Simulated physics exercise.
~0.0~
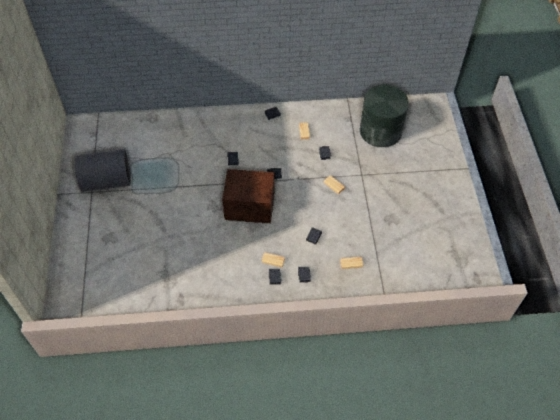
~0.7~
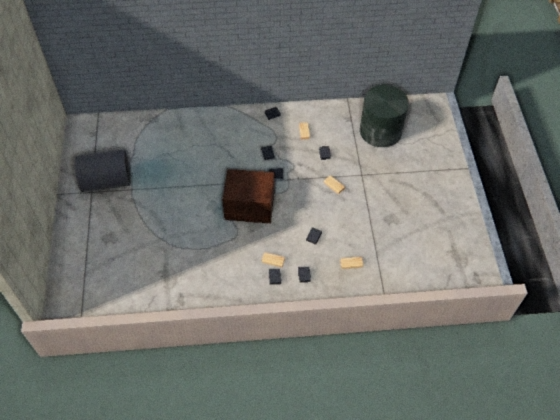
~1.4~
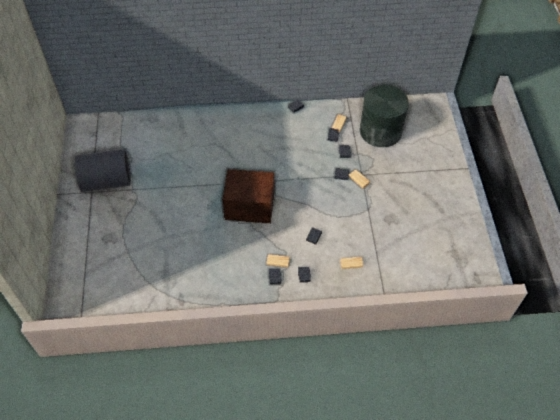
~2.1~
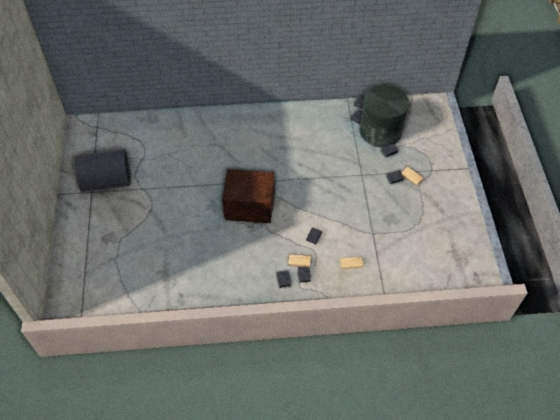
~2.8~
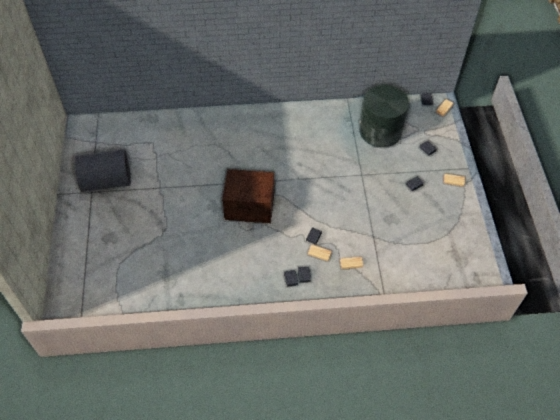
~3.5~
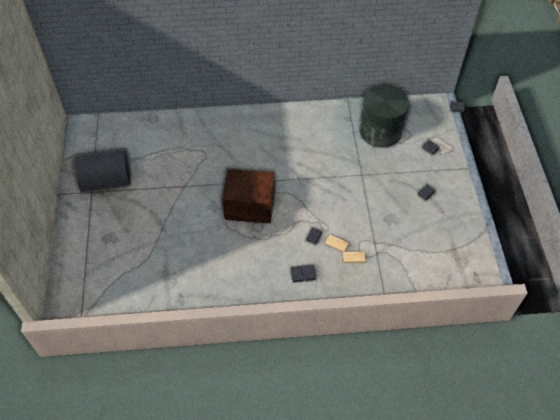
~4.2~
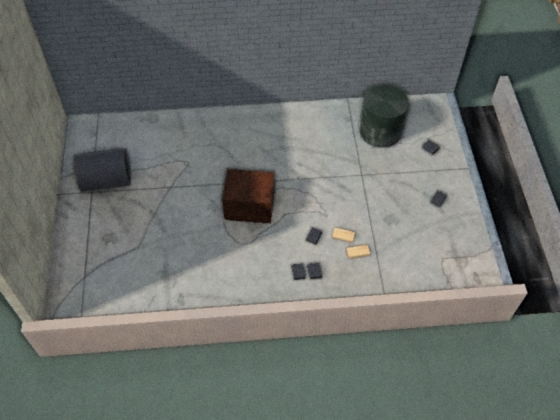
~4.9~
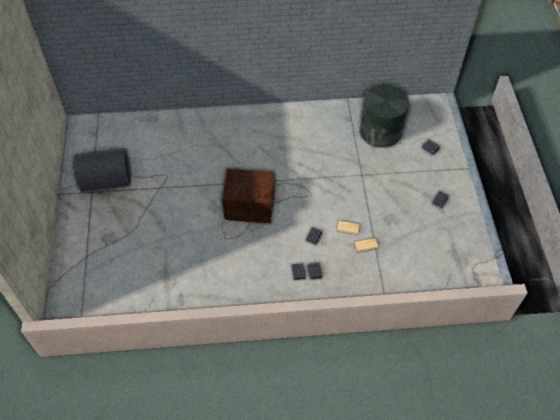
On the pale slab floor of a packing shed, seen from above, small dark and yellow blocks lie scattered between a rusty brown box and a dark green drum. A puddle appears beside a dark cylinder at the left and spreads quickly as a thin sheet of water across the floor. It flows around the box and pushes the upper blocks to the right, past the drum, and several disappear at the open right edge. The lower blocks shift only a little rightward. Finally the wet outlines shrink, and a few dark blocks and two yellow ones remain, nearly still.
